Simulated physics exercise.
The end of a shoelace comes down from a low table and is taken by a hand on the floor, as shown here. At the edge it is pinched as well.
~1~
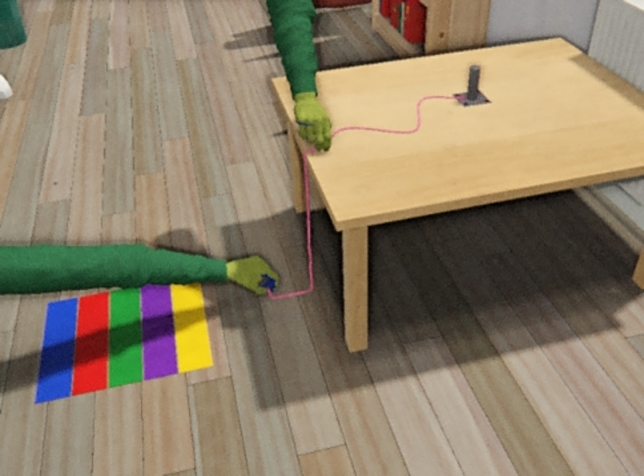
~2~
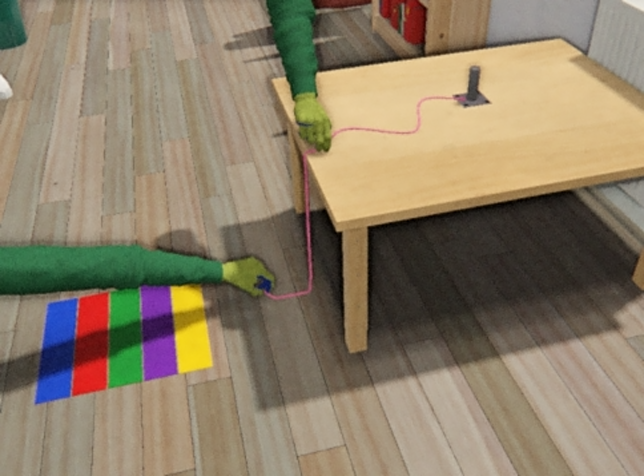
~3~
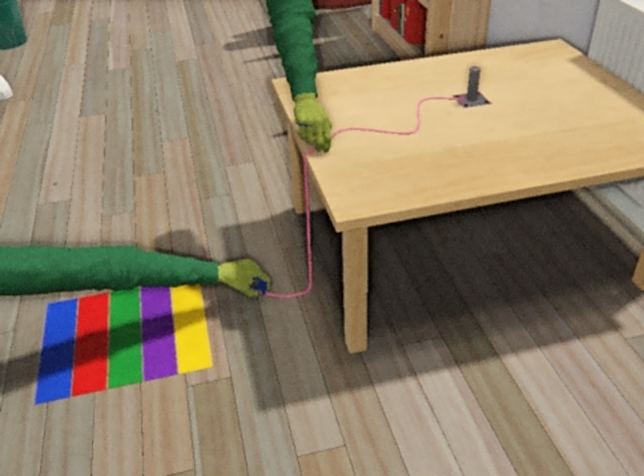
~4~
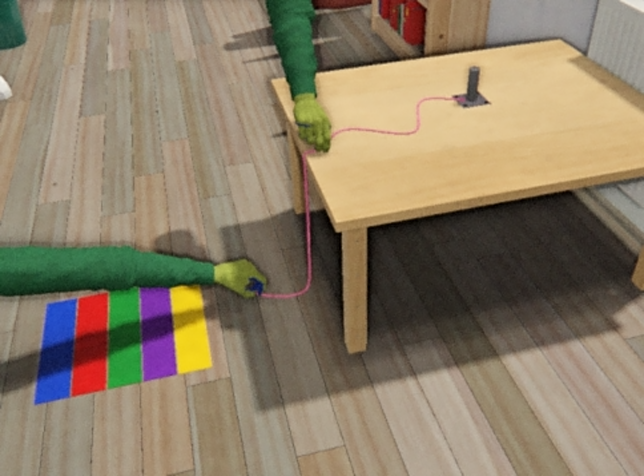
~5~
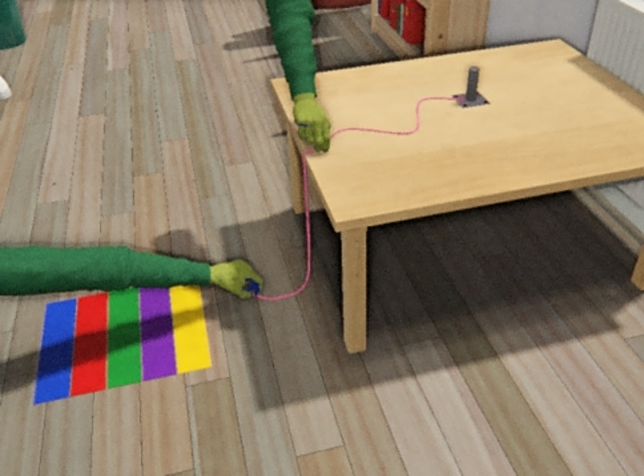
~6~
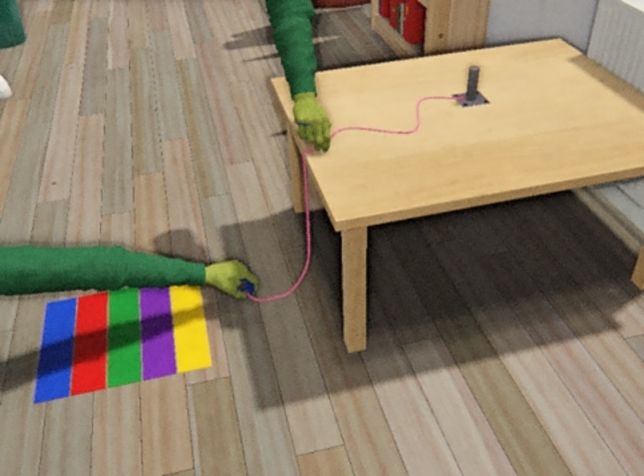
A green-sleeved hand near the floor slowly drew the end of a pink shoelace slightly left toward the coloured stripes, while another hand stayed still, pinching the lace at the low table's edge.
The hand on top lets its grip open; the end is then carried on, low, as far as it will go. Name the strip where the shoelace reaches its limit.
Red.
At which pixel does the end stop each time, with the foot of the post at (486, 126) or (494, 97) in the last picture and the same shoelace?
Near (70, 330) the first time and near (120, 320) the second time.
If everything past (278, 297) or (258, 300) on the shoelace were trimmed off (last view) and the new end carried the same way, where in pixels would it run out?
In order, roughly (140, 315) and (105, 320).
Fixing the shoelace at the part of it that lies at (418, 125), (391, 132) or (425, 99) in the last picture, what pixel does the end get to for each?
In order: (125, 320), then (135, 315), then (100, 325).
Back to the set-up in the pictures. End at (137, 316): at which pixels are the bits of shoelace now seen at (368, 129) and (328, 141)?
The first at (329, 140), the second at (296, 171).
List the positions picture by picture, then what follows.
In the first picture, end (269, 290); yellow (194, 351); purple (160, 358); green (126, 365); red (90, 372); blue (55, 380).
In the second picture, end (265, 291); shoelace through (432, 98) (418, 128) (347, 129) (305, 165) (308, 225) (311, 280).
In the third picture, end (260, 292).
In the fourth picture, end (257, 293); shoelace through (431, 99) (417, 129) (347, 130) (305, 166) (308, 225) (309, 280).
In the fifth picture, end (253, 294).
In the sixth picture, end (248, 294); shoelace through (431, 98) (417, 128) (346, 129) (305, 165) (308, 224) (300, 280).
Soon after, end near (137, 316); over green.
After that, end near (106, 322); over green.
At the stop, end near (88, 325); over red. The red one.
